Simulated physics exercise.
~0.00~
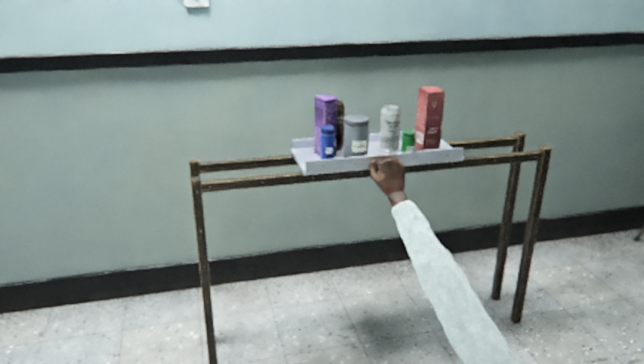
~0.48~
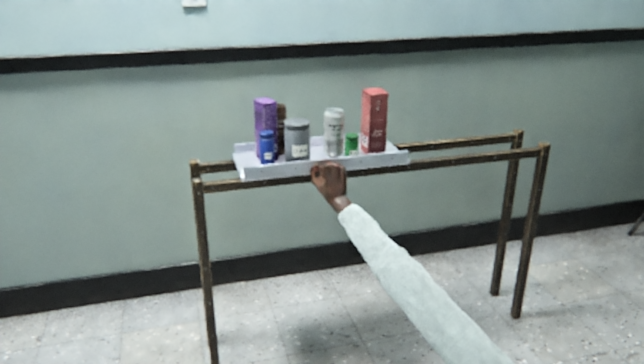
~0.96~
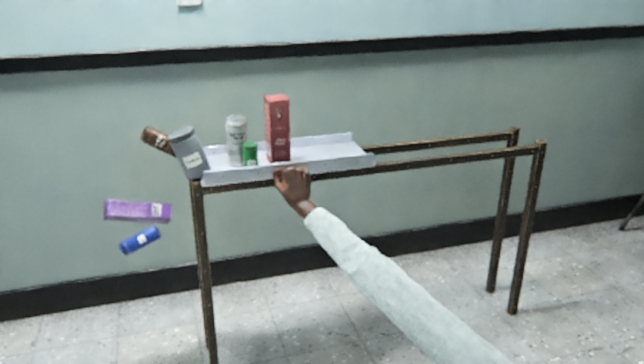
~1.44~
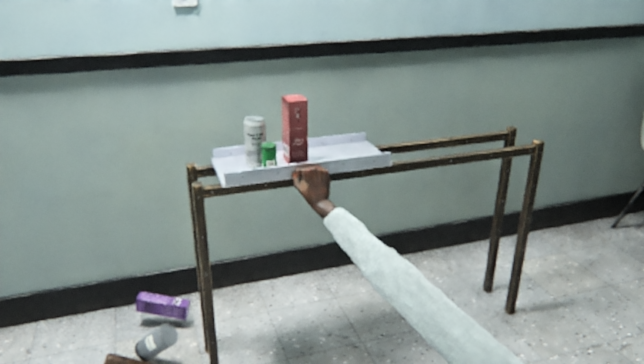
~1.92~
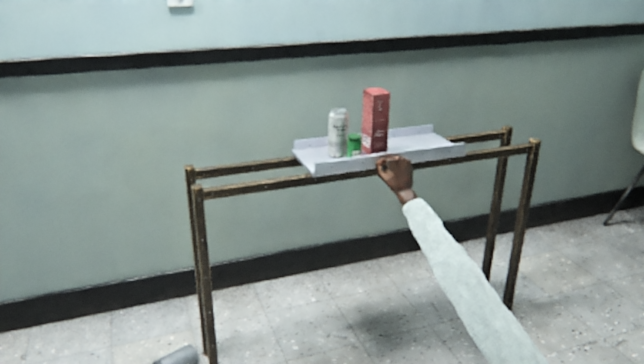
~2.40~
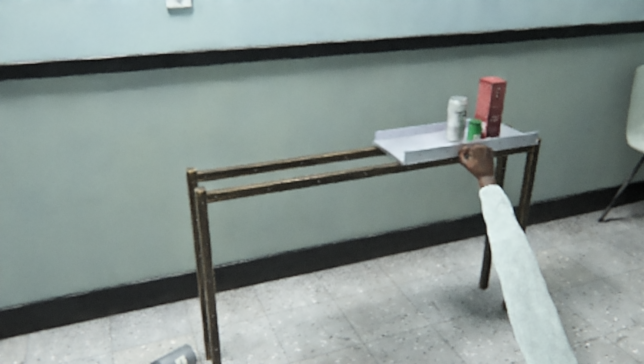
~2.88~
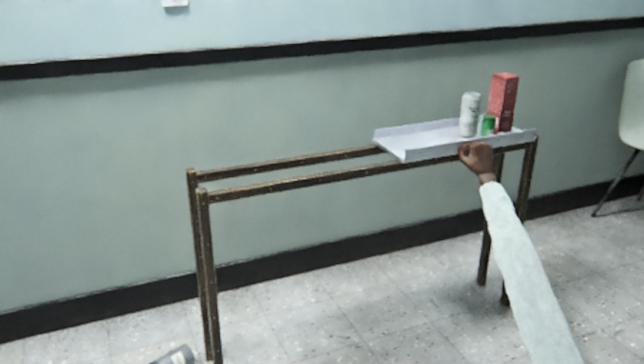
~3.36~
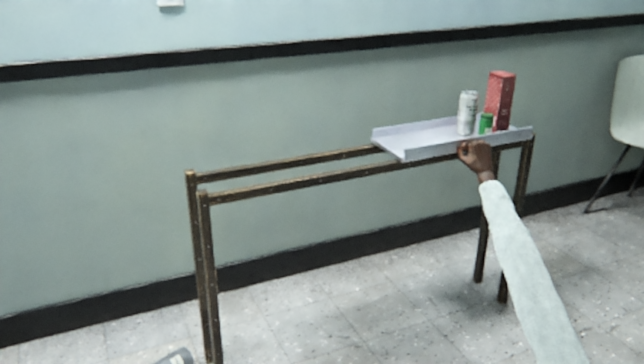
The footage shows a hand sliding a tray of cans and cartons left along metal rails, where the purple carton, blue and brown containers and grey jar tumble off the left end. The hand moves the tray right and it rests there, still holding the white can, green shaker and red carton.
